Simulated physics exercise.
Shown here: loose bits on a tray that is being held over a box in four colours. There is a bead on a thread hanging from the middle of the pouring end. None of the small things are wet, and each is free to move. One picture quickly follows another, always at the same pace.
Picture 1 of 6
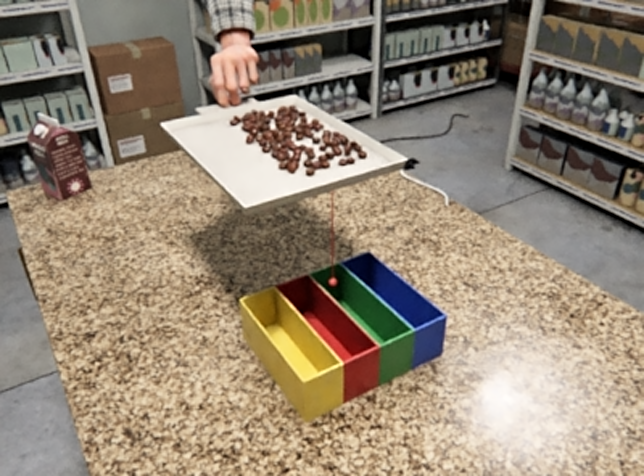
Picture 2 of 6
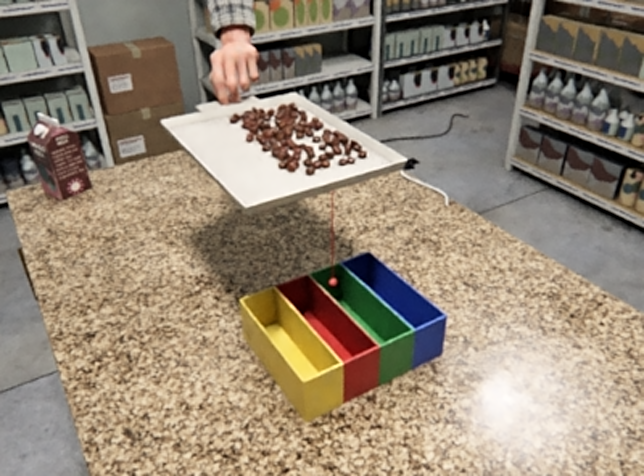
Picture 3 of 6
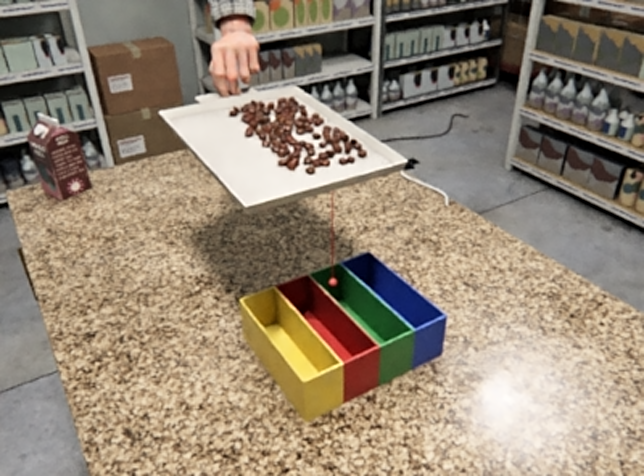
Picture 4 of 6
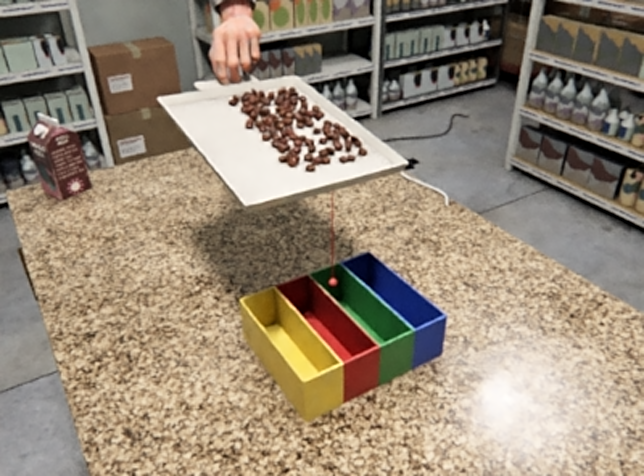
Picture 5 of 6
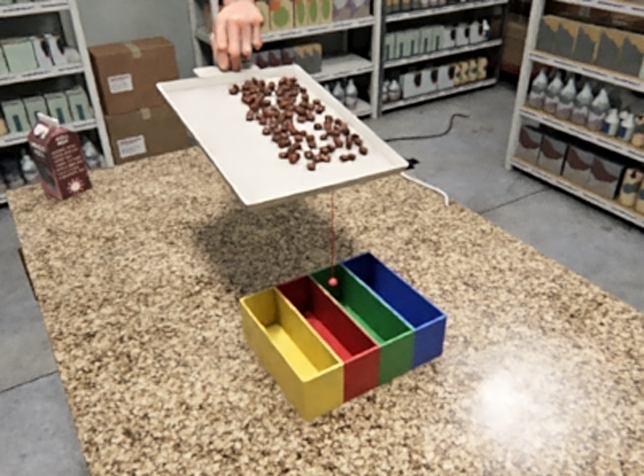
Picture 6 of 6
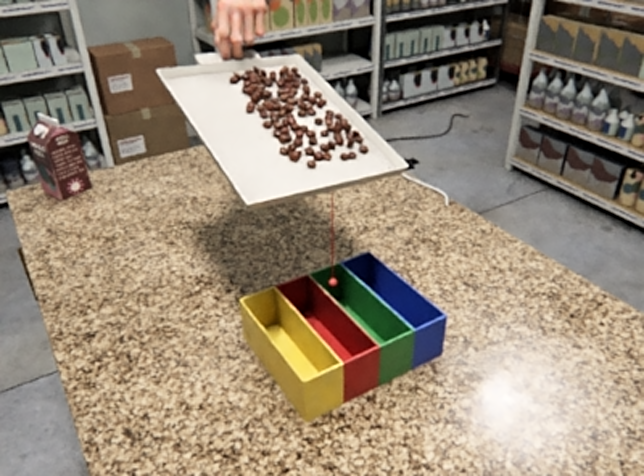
A hand held a pale tray of loose chocolate drops above a box with yellow, red, green and blue cells, then slowly raised the handle end while the pouring end dipped slightly toward its right corner.
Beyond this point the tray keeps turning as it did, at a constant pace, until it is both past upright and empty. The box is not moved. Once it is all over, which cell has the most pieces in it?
The blue cell.
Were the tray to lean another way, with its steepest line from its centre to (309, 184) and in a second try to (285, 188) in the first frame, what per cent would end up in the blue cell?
The first gives 20 %, the second 0 %.
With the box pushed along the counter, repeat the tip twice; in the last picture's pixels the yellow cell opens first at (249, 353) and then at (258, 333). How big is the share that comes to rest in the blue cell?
In the first position around 20 percent, in the second around 30 percent.
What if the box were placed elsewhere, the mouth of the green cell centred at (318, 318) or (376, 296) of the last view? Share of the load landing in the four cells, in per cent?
Try 1: Some 20 %; try 2: Some 90 %.
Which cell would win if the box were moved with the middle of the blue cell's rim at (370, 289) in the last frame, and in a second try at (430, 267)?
The cell in blue; that green cell.
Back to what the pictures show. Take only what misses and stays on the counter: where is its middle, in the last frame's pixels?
Close to pixel (459, 313) in the last view.
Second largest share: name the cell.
Runner-up - that green cell.
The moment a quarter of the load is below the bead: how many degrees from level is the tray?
That happens at around 70°.
Shortly afterwards, tray tipped steeply; the bulk on the tray; only a few in the blue cell; near a quarter falling or outside the box.
Next, tray tipped past a quarter turn; near a quarter on the tray; near a quarter in the blue cell; a little in the green cell; only a few in the red cell; near a third falling or outside the box.
Some moments later, tray tipped past a quarter turn; near a third in the blue cell; near a quarter in the green cell; a little in the red cell; near a third falling or outside the box.
In the end, tray tipped past a quarter turn; near a third in the blue cell; near a quarter in the green cell; a little in the red cell; none at all in the yellow cell; near a third outside the box.
